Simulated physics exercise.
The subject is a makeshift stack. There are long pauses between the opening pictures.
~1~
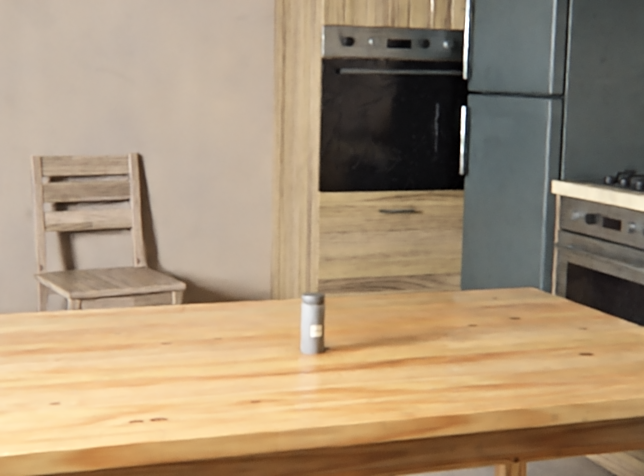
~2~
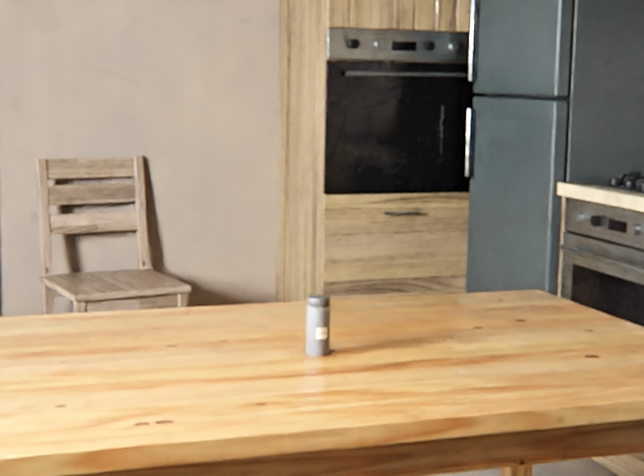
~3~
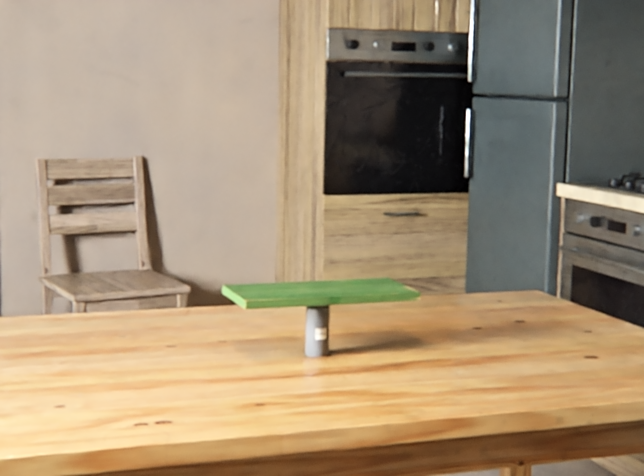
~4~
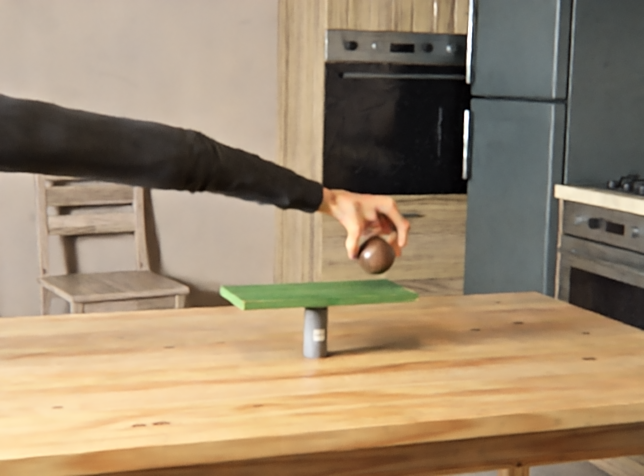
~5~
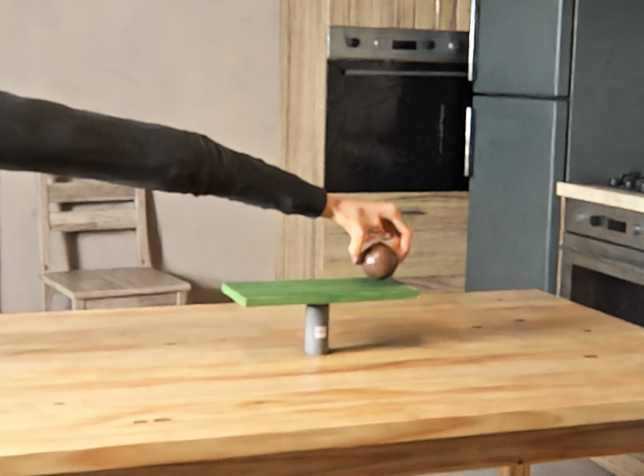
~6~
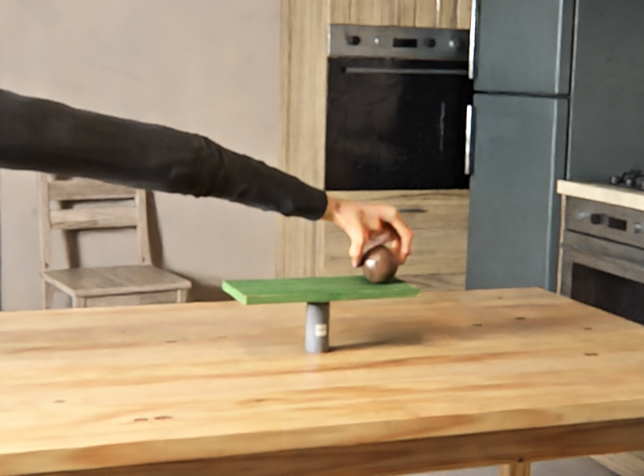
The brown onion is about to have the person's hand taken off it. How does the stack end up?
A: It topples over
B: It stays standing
Option A: It topples over.
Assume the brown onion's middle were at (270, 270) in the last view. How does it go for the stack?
What happens next is that it goes down.
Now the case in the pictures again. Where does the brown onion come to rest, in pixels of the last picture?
Roughly at pixel (442, 326).
Then, 0.50 s after the last picture, brown onion now fallen; green board tipped 43° from how it was.
Then, 0.70 s after the last picture, green board tipped 37° from how it was.
At rest, fallen, brown onion; moved from the start, green board; grey shaker in place. Seen from the same camera at the end, brown onion near (442, 327). The stack comes apart.
